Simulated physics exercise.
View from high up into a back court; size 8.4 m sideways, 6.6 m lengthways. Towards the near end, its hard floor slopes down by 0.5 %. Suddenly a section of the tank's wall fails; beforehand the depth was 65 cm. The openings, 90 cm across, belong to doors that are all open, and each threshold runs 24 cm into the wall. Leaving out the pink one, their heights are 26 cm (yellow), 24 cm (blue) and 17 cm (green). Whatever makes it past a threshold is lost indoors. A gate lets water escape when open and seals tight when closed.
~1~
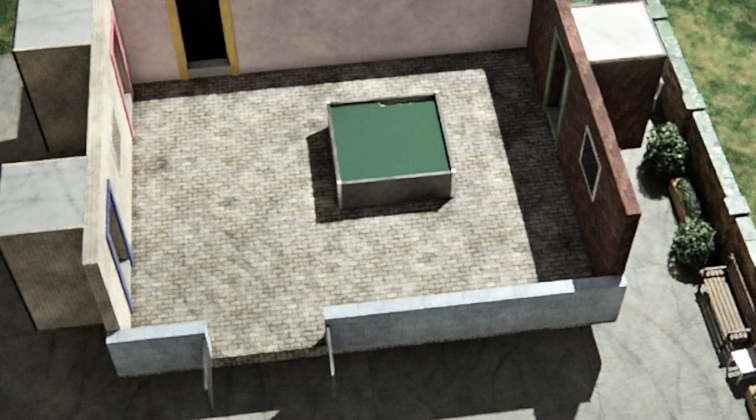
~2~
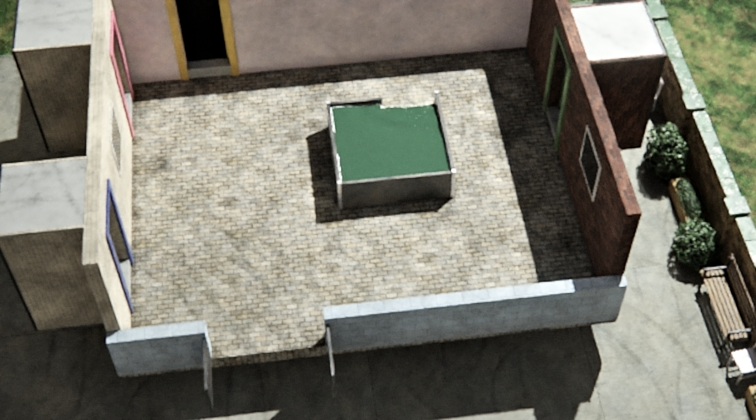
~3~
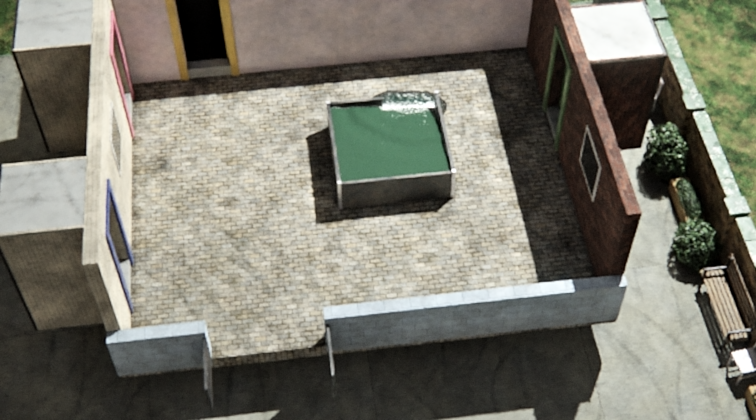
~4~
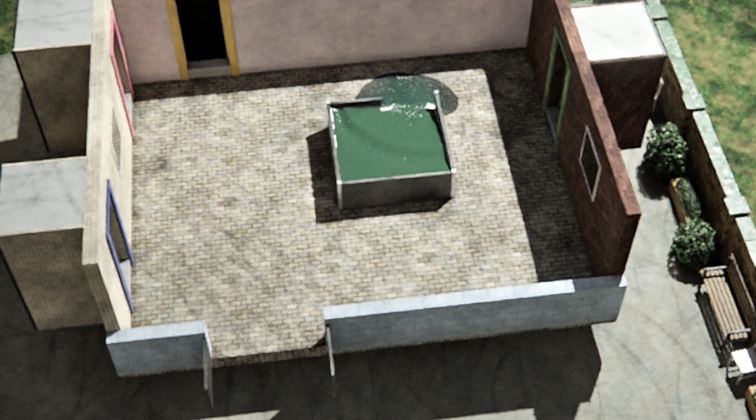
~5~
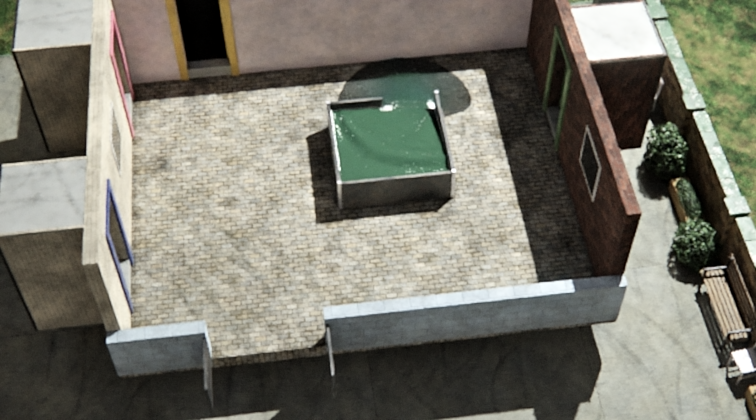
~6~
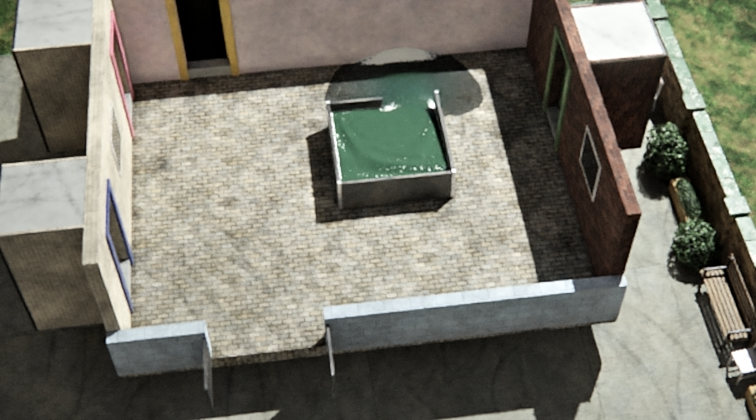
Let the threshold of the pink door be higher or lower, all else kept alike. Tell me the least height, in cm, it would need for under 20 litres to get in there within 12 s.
You would need roughly 9.5 cm.
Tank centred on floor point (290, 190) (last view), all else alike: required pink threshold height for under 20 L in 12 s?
13.5 cm or thereabouts.
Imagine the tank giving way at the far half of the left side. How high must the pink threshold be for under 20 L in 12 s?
In that case you'd want it roughly 20 cm high.
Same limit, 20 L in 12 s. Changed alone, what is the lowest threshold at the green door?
Green: Roughly 5.0 cm.
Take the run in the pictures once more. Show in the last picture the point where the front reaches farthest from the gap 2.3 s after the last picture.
Pixel: About (133, 87).
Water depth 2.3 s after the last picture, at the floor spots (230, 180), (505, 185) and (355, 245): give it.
Close to 0, 0 and 0 cm, one after the other.
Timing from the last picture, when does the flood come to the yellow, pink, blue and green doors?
Reading them off: Yellow 1.3 s, then pink 2.4 s, then blue 4.5 s, then green 1.6 s.
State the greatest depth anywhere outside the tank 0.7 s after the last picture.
Roughly 42 cm.
Then, 0.7 s after the last picture water covers 10 % of the floor, deepest (42 cm) near (406, 62); it has not reached the pink door.
Then, 2.3 s after the last picture water covers 35 % of the floor, deepest (32 cm) near (524, 57); it has not reached the pink door.
Then, 11.3 s after the last picture water covers 95 % of the floor, deepest (9 cm) near (131, 355); 4 cm at the pink door, 0 litres in over its 25 cm threshold.
At the pink door as built, the water peaked near 17 cm, 2.9 s after the last picture.
Run again over the same 12 s with other heights there, 27 litres in over 8.5 cm, 7 litres over 11.5 cm. The limit of 20 litres is kept from about 9.5 cm up.
